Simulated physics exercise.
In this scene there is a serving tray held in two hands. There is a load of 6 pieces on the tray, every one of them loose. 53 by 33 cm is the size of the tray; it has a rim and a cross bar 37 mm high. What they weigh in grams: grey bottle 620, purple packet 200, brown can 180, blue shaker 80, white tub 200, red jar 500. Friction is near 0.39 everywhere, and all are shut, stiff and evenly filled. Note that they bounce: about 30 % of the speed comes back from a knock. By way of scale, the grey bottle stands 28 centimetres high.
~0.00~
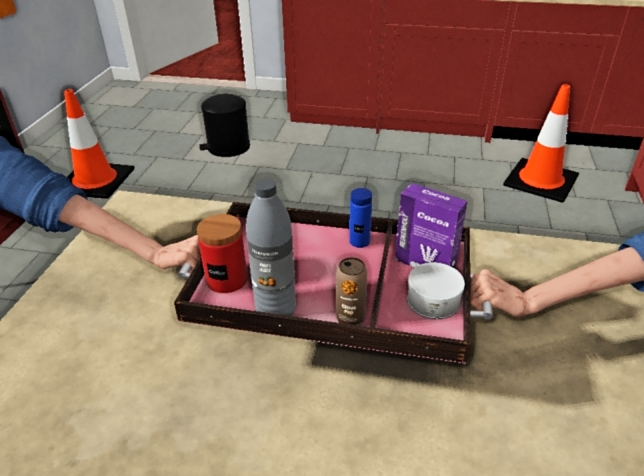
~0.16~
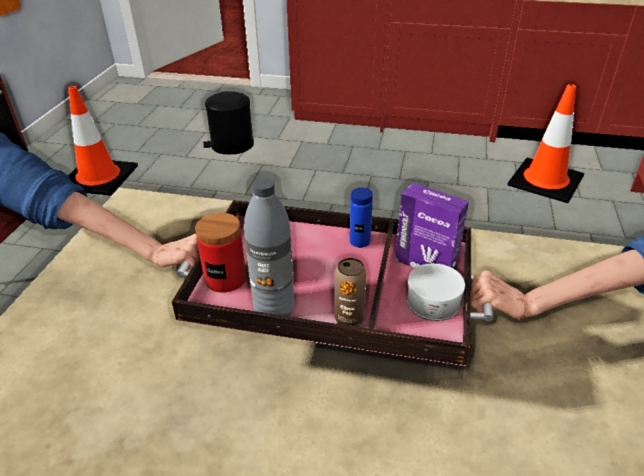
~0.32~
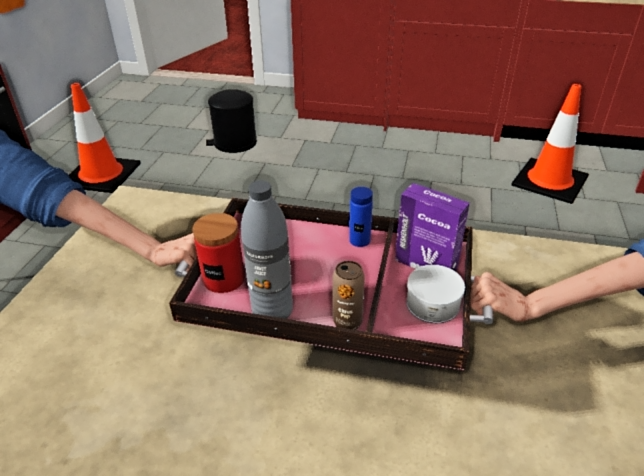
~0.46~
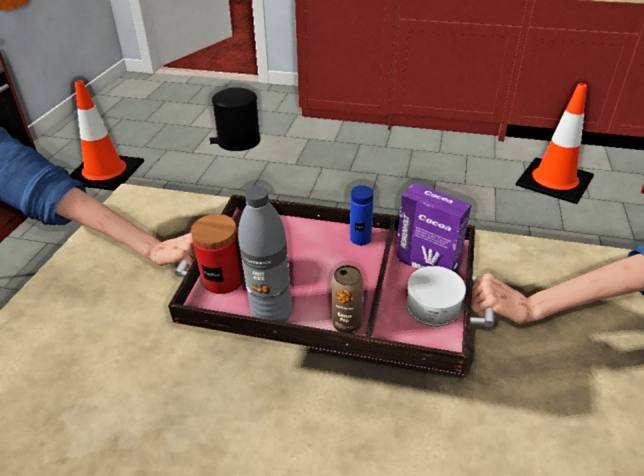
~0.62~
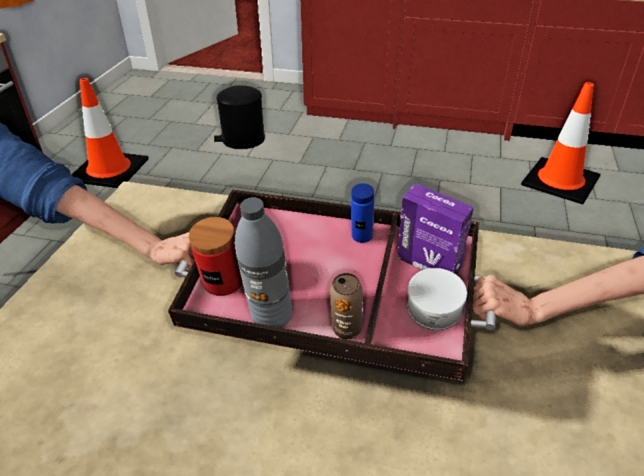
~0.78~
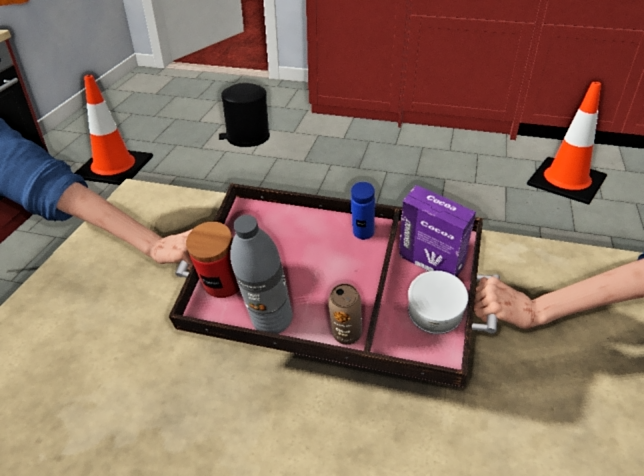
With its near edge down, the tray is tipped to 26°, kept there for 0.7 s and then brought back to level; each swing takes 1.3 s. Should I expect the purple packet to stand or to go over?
Expect it to go over.
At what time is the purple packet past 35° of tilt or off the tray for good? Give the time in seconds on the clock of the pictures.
Answer: About 1.2 s.
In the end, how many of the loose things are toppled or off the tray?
In total, 4.
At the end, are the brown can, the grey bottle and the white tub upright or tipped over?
Here's how it ends: The brown can comes down, the grey bottle comes down, and the white tub never goes down.
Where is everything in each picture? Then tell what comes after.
Tray level; purple packet (429, 232); grey bottle (271, 251), in the first frame.
Tray level; blue shaker (361, 218); white tub (435, 292), in the second frame.
Tray at 1°, near edge down; red jar (220, 254); grey bottle (267, 253), in the third frame.
Tray at 4°, near edge down; brown can (347, 301); blue shaker (361, 216), in the fourth frame.
Tray at 8°, near edge down; white tub (436, 299); red jar (218, 257), in the fifth frame.
Tray at 14°, near edge down; purple packet (435, 236); grey bottle (260, 276), in the sixth frame.
By 1.28 s, tray at 26°, near edge down; grey bottle now off the tray; purple packet rocked 70° off its seat near (416, 279); blue shaker rocked 42° off its seat.
By 1.58 s, tray at 26°, near edge down; brown can now off the tray; purple packet on its side near (407, 317); blue shaker on its side.
By 2.38 s, tray at 24°, near edge down; purple packet now off the tray; blue shaker on its side; white tub 8 cm from its spot.
By 2.98 s, tray at 5°, near edge down; blue shaker on its side; white tub 8 cm from its spot; red jar 7 cm from its spot.
When it is over (3.9 s), off the tray and tipped over, grey bottle, purple packet and brown can; lying over on the tray, blue shaker; not toppled but over 5 cm from the start, white tub and red jar.
